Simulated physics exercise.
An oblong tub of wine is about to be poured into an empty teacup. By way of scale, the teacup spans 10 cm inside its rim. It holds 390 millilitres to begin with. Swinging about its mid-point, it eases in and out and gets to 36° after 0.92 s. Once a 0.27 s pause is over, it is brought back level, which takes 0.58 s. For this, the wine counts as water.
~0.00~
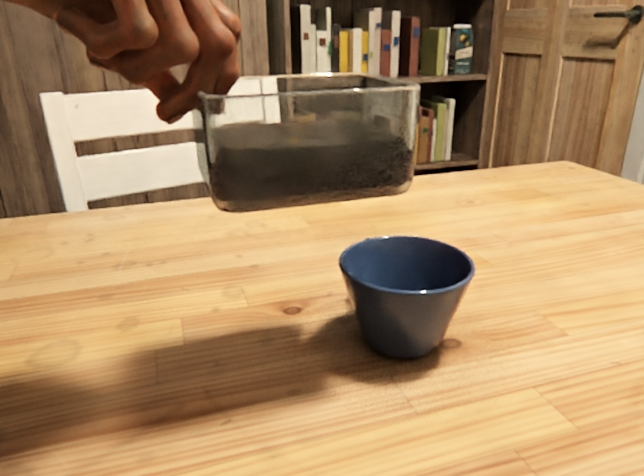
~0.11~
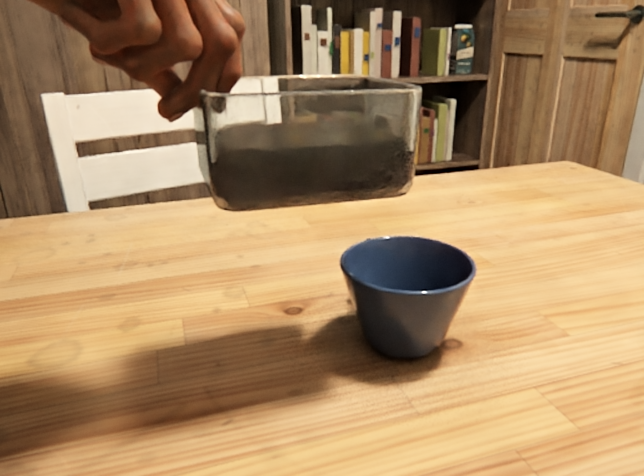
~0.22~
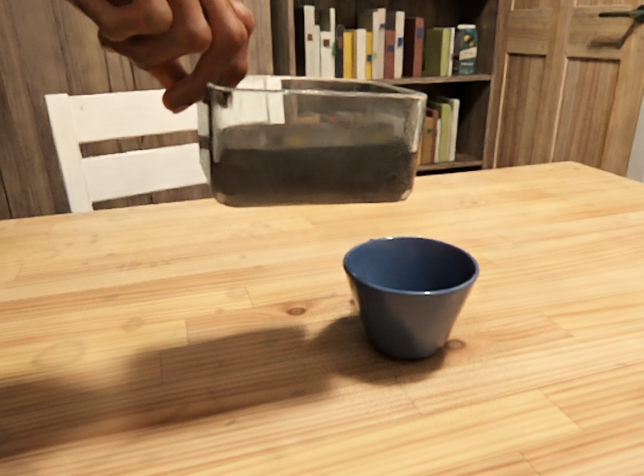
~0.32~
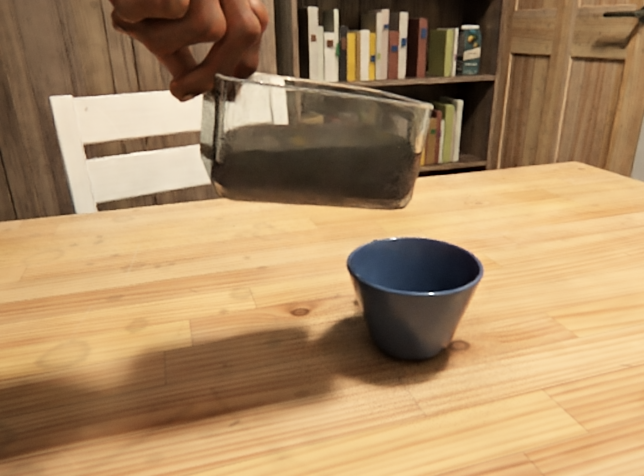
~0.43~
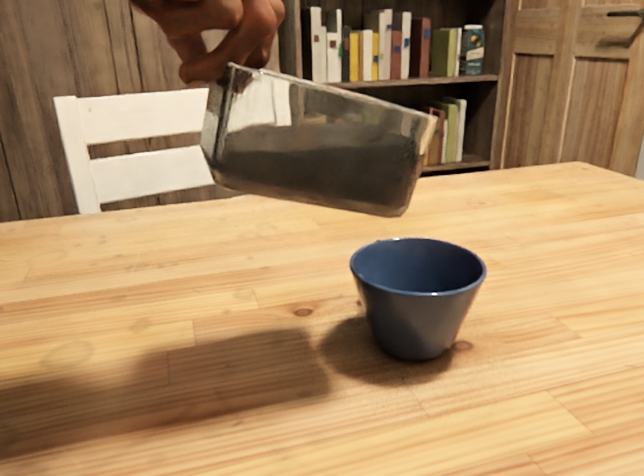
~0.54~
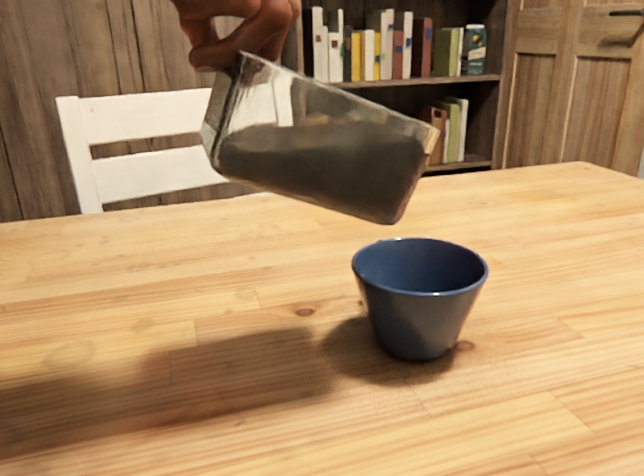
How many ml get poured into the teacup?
About 70 ml.
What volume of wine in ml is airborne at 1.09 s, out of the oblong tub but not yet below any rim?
Volume in flight: Around 20 ml.
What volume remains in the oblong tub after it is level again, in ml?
I'd say some 330 ml.
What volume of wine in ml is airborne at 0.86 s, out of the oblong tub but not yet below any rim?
Around 20 ml at that moment.
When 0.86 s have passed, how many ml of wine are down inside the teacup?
Some 0 ml.
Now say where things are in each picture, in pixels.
It leans 0°; its right rim is at (389, 83); the wine meets the walls at (225, 138) and (366, 130); the teacup's rim runs from (344, 273) to (463, 255), in the first frame.
It leans 1°; its right rim is at (391, 85); the wine meets the walls at (207, 140) and (367, 129), in the second frame.
It leans 5°; its right rim is at (396, 91); the wine meets the walls at (223, 140) and (369, 130), in the third frame.
It leans 10°; its right rim is at (402, 101); the wine meets the walls at (228, 139) and (371, 132), in the fourth frame.
It leans 16°; its right rim is at (406, 112); the wine meets the walls at (228, 141) and (375, 130), in the fifth frame.
It leans 23°; its right rim is at (408, 124); the wine meets the walls at (226, 141) and (383, 130), in the sixth frame.
By 0.86 s the tilt is 36° and the teacup has 0 ml, the oblong tub 375 ml, and 0 ml is on the table.
By 1.09 s the tilt is 36° and the teacup has 30 ml, the oblong tub 345 ml, and 0 ml is on the table.
By 1.33 s the tilt is 31° and the teacup has 55 ml, the oblong tub 325 ml, and 0 ml is on the table.
By 1.60 s the tilt is 7° and the teacup has 65 ml, the oblong tub 325 ml, and 5 ml is on the table.
At rest the teacup has 65 ml, the oblong tub 325 ml, and 5 ml is on the table.
